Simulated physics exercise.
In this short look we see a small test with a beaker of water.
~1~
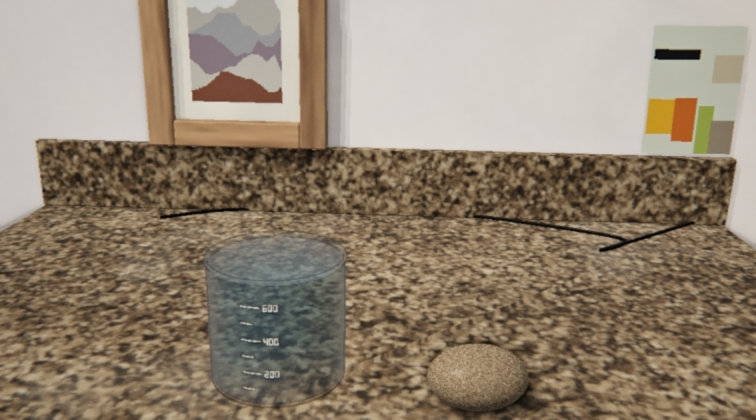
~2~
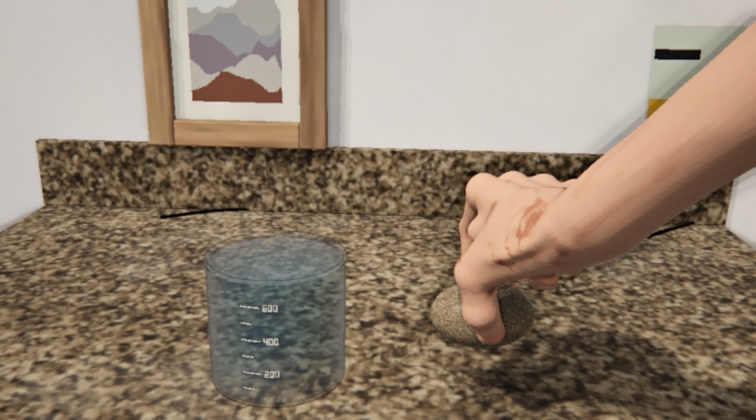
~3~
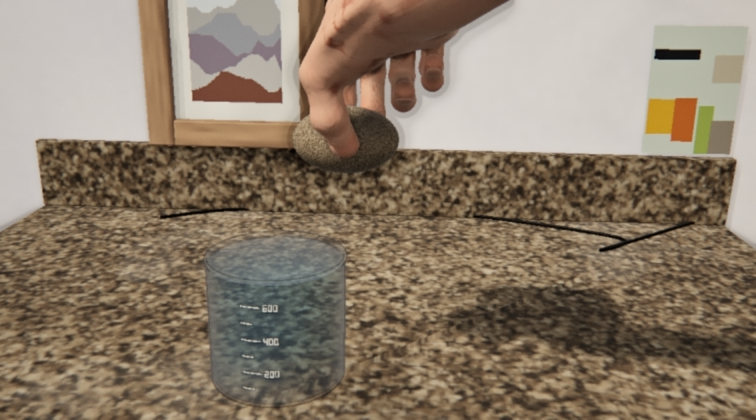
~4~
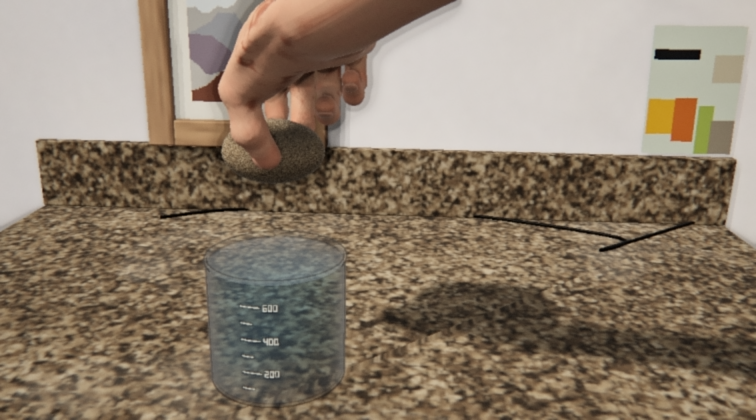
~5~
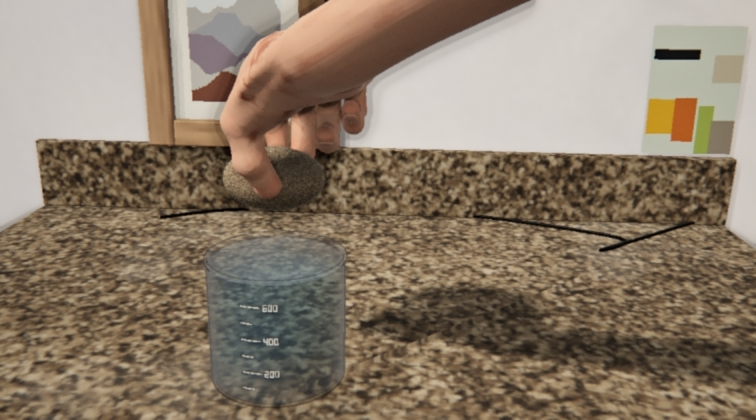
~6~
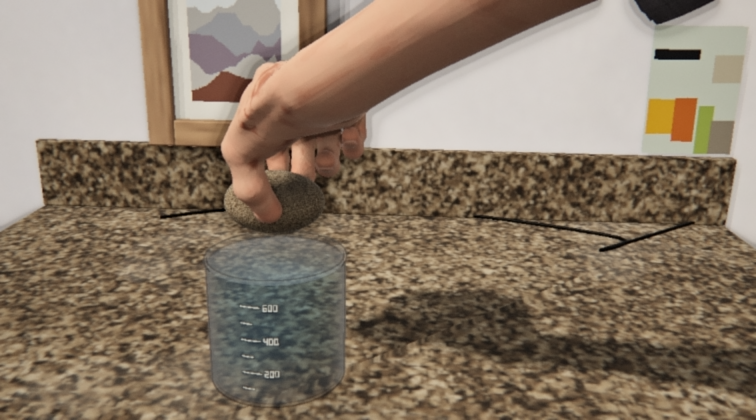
A hand reached in from the right and picked up a stone from the speckled counter, carried it left above a nearly full beaker of water, and lowered it to just over the surface.
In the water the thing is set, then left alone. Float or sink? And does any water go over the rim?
Well, it heads down, and as for the beaker, it spills.
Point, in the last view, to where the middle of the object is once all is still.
Around (278, 341).
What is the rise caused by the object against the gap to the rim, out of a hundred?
I reckon close to 210 in a hundred.
Soon after, the stone enters the water; the beaker is full to the brim.
Later, the stone goes on down; the beaker is full to the brim; some has gone over the rim.
In the end, the stone lies on the bottom; the beaker is full to the brim; some has gone over the rim.
